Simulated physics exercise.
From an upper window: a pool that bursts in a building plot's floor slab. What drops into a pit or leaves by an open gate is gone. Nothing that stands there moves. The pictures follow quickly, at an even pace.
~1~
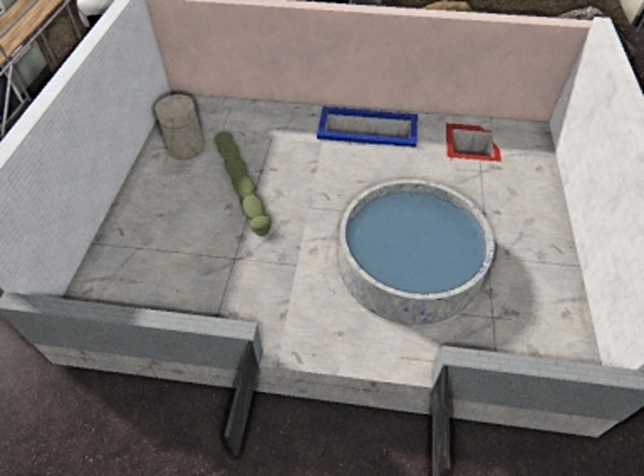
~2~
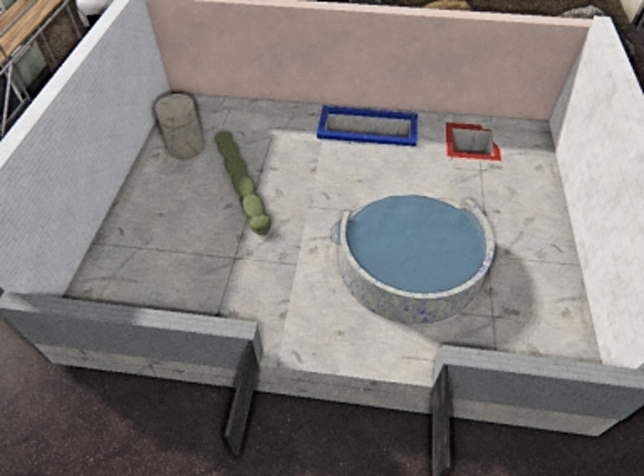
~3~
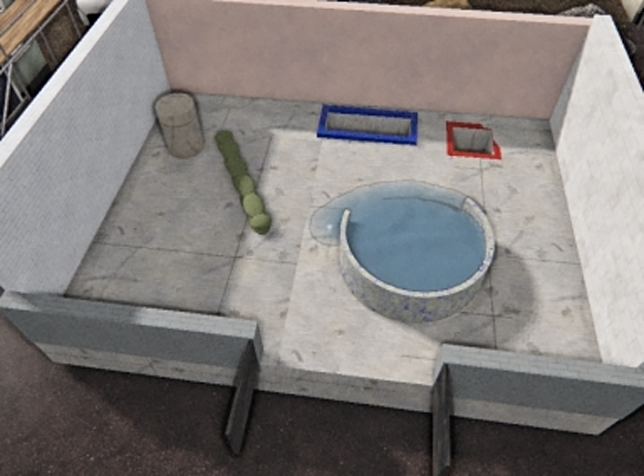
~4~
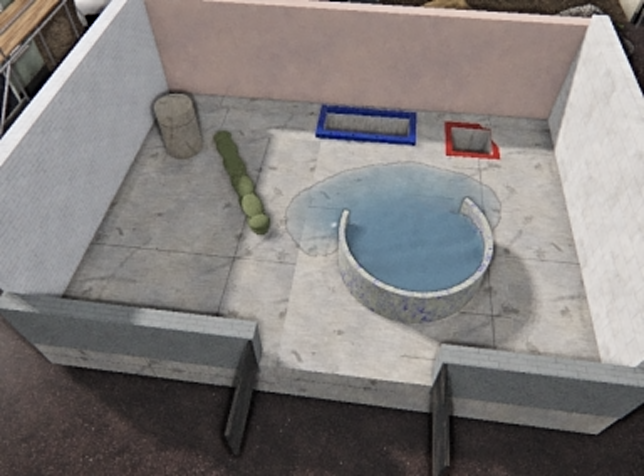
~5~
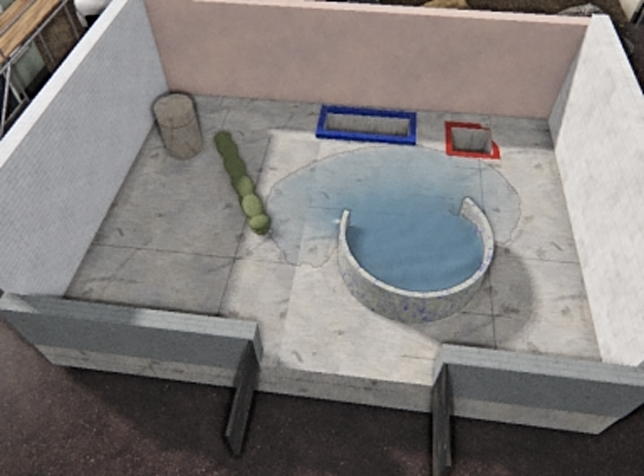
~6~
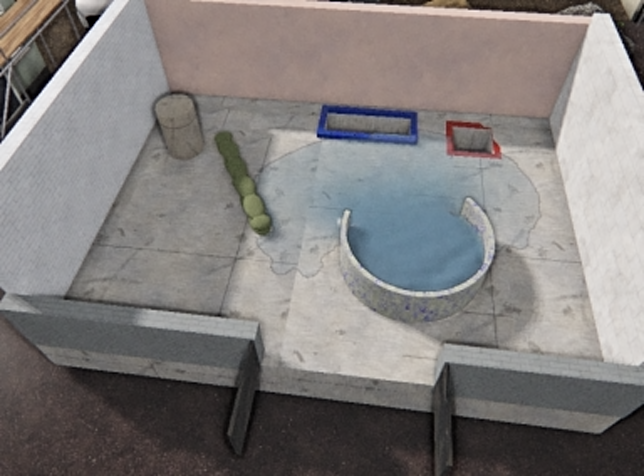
In the video, a round stone tank of still water stands in a walled yard, then its far side opens and water pours out, spreading across the pale floor toward the green bushes and the blue-edged and red-edged pits.
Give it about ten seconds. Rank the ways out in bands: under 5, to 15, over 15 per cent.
The gate takes less than 5 %; the red pit takes more than 15 %; the blue pit takes more than 15 %.
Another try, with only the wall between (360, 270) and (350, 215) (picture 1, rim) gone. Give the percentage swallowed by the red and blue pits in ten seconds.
In per cent: Red 0, blue 0.
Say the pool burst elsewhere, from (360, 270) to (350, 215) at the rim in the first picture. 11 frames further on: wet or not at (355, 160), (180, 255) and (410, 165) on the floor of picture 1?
In turn: No water, wet, dry.
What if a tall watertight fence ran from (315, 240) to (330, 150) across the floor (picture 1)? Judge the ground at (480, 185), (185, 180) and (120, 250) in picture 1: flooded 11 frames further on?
One after the other: Awash, not flooded, clear.
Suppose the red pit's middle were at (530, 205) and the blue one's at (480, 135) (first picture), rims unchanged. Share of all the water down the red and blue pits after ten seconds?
Parts in a hundred: Red 10, blue 8.
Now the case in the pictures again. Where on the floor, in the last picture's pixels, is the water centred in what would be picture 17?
Near (367, 186).
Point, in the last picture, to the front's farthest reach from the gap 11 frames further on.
Near (170, 95).
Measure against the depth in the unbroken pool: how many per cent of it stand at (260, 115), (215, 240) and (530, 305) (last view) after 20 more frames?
About 18, 0 and 0 per cent.
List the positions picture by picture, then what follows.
Still water in the round tank at (415, 237), in the first frame.
The front is at (336, 238), out from the gap on the round tank's far side, in the second frame.
Water pours out on the round tank's far side and has run to (316, 229), in the third frame.
The front is at (293, 228), out from the gap on the round tank's far side, in the fourth frame.
Water pours out on the round tank's far side and has run to (270, 217), in the fifth frame.
The front is at (256, 184), out from the gap on the round tank's far side, in the sixth frame.
A moment on, water covers 35 % of the floor; the gate 0 %, the red pit 3 %, the blue pit 4 %.
Next, water covers 40 % of the floor; the gate 0 %, the red pit 7 %, the blue pit 12 %.
Then, water covers 45 % of the floor; the gate 0 %, the red pit 11 %, the blue pit 16 %.
Later, water covers 70 % of the floor; the gate 0 %, the red pit 16 %, the blue pit 17 %.
In the end, water covers 80 % of the floor; the gate 2 %, the red pit 18 %, the blue pit 17 %.
